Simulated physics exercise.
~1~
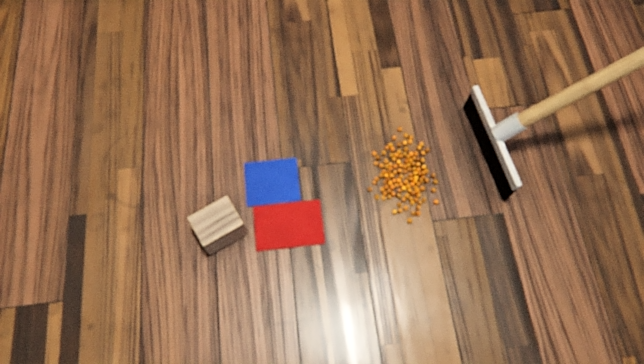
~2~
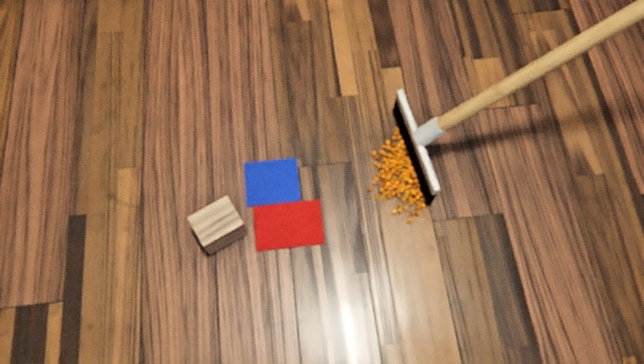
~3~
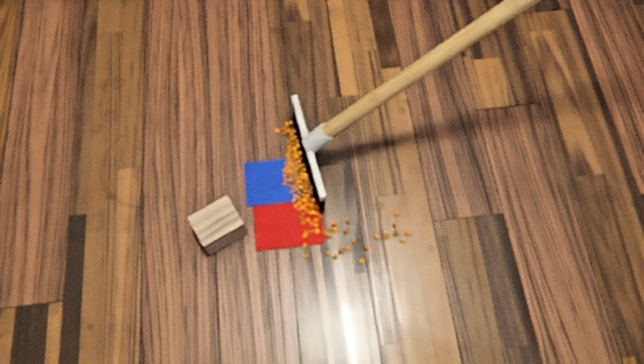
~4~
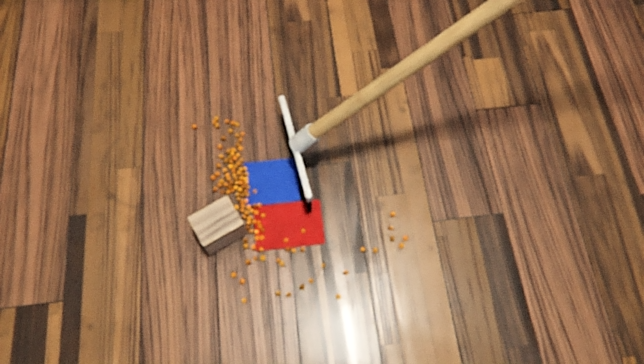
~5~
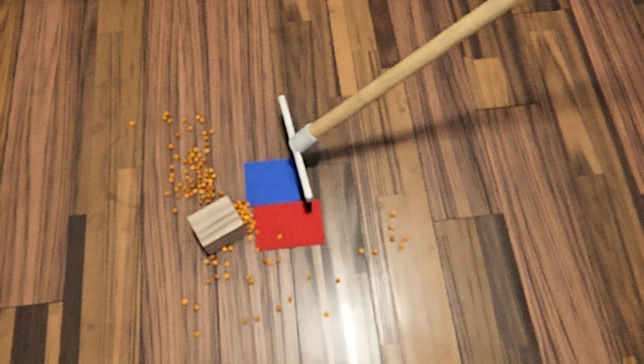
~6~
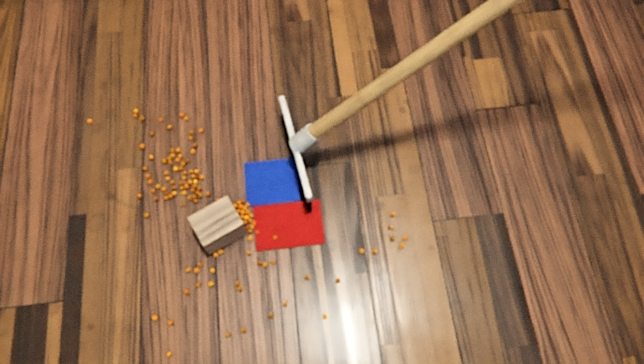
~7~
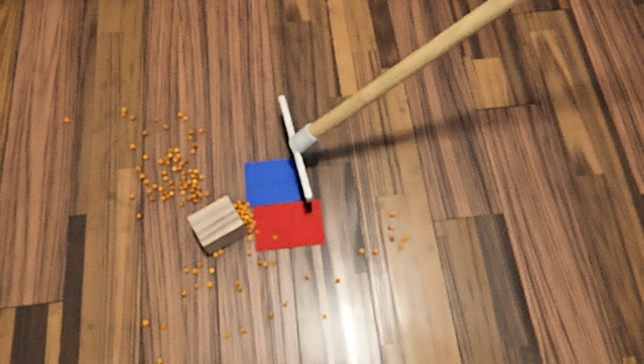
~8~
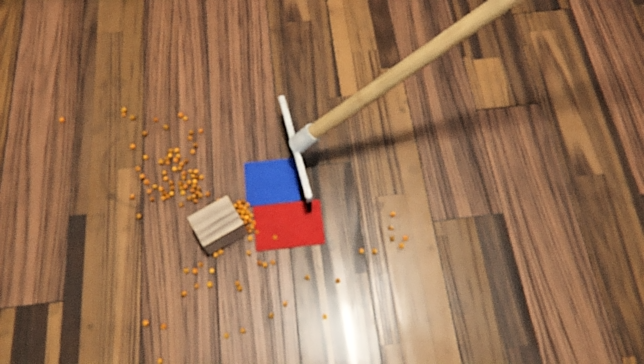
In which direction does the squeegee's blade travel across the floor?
The blade travels to the left, pushing the kernels ahead of it until it stops at the mats.
